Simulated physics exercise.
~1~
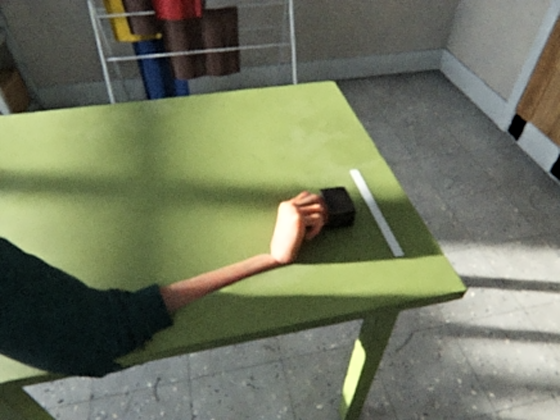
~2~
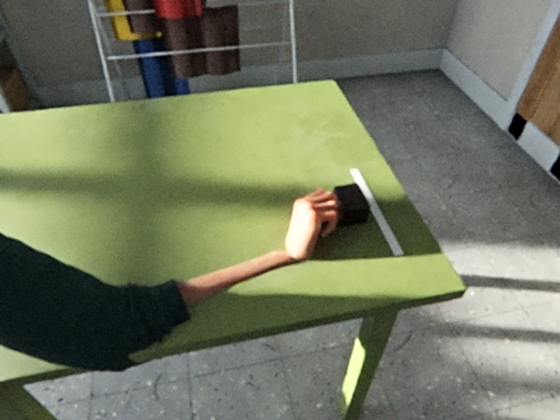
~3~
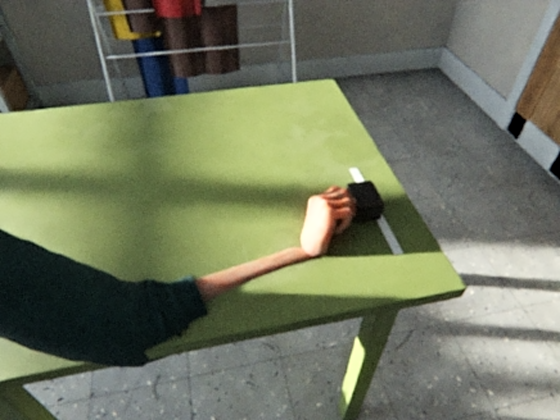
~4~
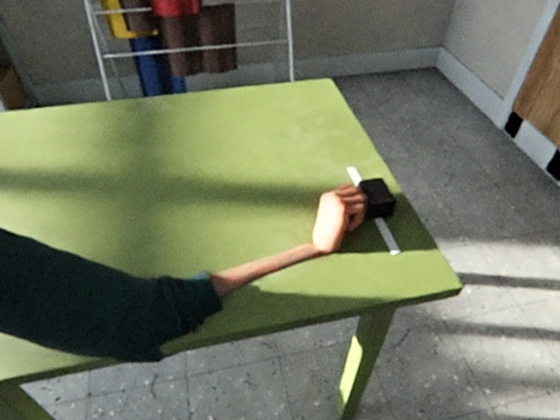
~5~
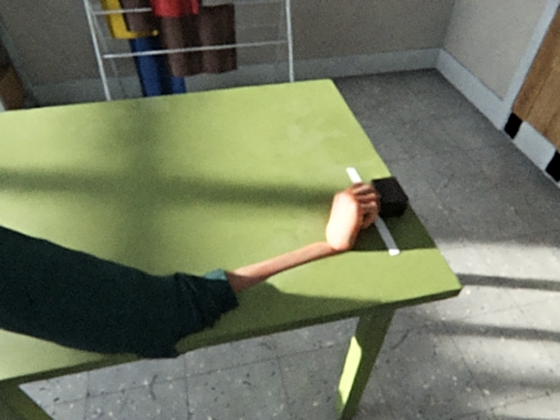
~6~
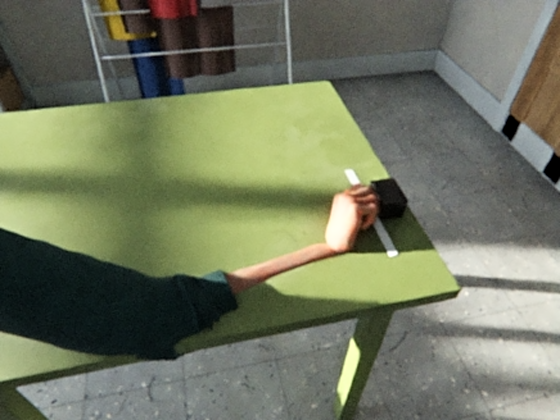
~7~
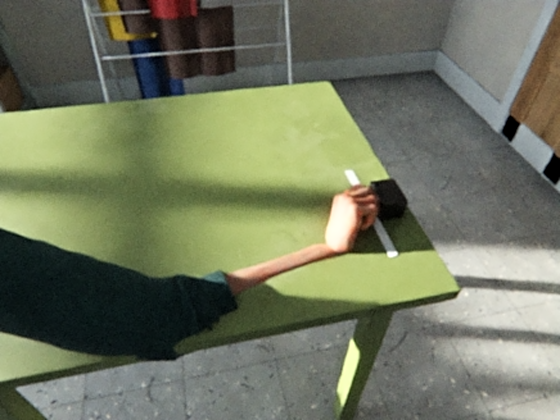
In a room with a grey tiled floor, a slightly swaying camera looks down at a green table, with a white drying rack holding yellow, blue and dark red cloths behind it. An arm in a dark green sleeve reaches in from the left, its hand against a small black block near a white tape strip by the table's right edge. The hand pushes the block rightward, onto the tape and then across it toward the edge. Just past the strip, the hand stops. The block rests at the table's edge, still on top, with the fingers beside it.
